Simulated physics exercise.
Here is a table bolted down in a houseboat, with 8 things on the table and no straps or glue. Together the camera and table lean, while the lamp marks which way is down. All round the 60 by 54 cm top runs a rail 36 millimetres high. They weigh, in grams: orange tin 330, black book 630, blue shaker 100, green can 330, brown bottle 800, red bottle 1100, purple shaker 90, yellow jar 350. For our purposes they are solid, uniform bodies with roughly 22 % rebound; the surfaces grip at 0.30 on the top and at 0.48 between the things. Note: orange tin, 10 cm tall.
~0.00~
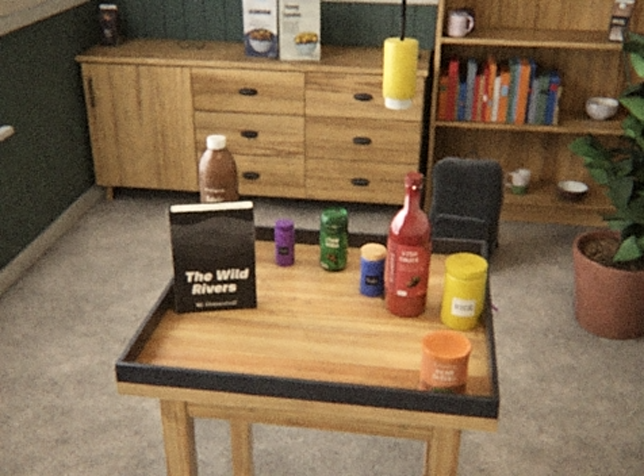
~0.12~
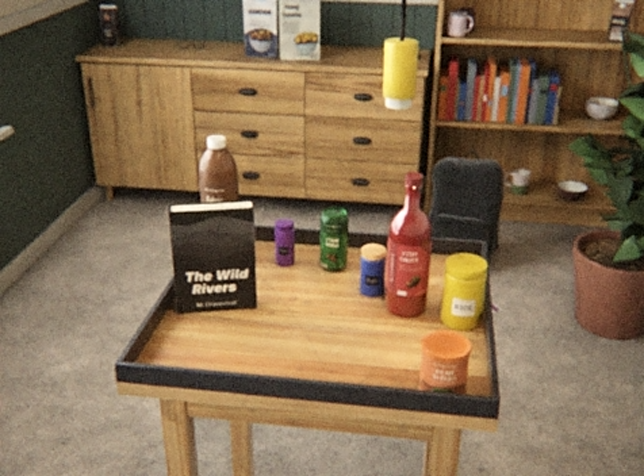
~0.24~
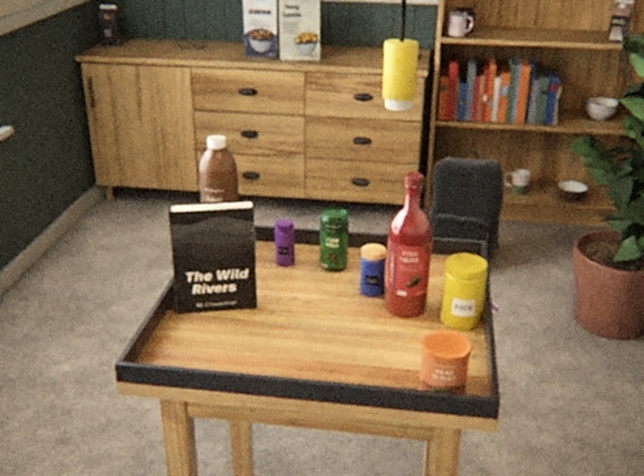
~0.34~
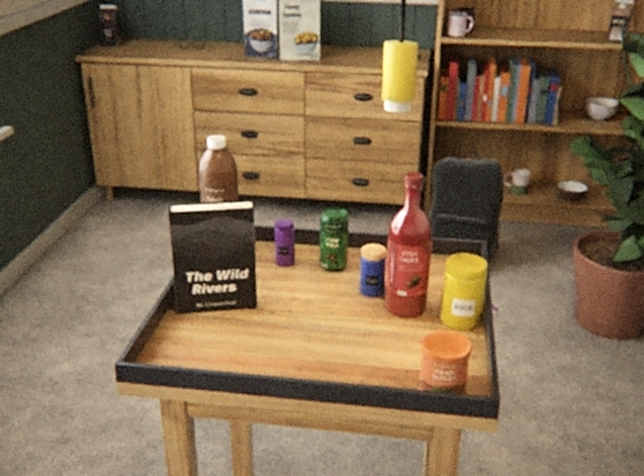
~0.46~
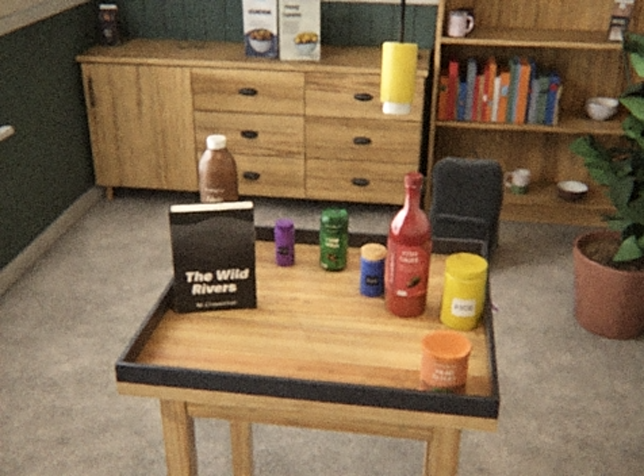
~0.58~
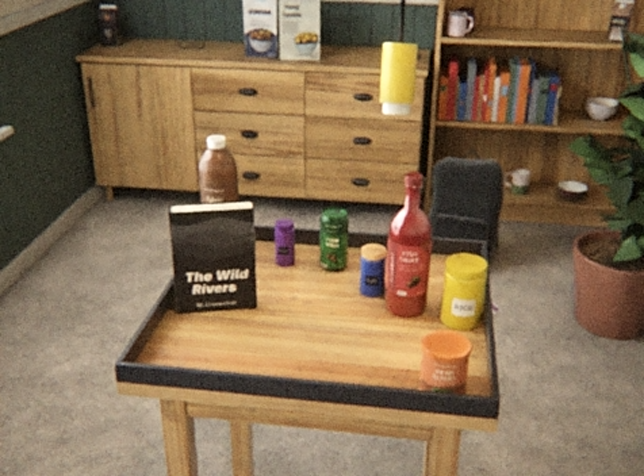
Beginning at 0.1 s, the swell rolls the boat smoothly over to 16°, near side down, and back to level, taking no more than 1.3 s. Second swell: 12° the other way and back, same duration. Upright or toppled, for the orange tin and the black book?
Orange tin upright; black book toppled.
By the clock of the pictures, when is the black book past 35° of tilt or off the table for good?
0.9 s, roughly.
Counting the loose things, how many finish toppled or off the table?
1.
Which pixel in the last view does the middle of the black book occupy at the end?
At about (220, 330).
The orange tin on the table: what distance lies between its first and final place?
I'd say about 0 cm between start and finish.
After 0.88 s, heel 14°, near side down; black book tipped 40° from how it sat near (216, 283).
After 0.98 s, heel 12°, near side down; black book on its side near (218, 330).
After 1.48 s, boat level; black book on its side near (220, 330).
At rest (3.2 s), tipped over on the table, black book; the other 7 in place, give or take 5 cm. Seen from the same camera at the end, orange tin near (444, 369), black book near (220, 331).
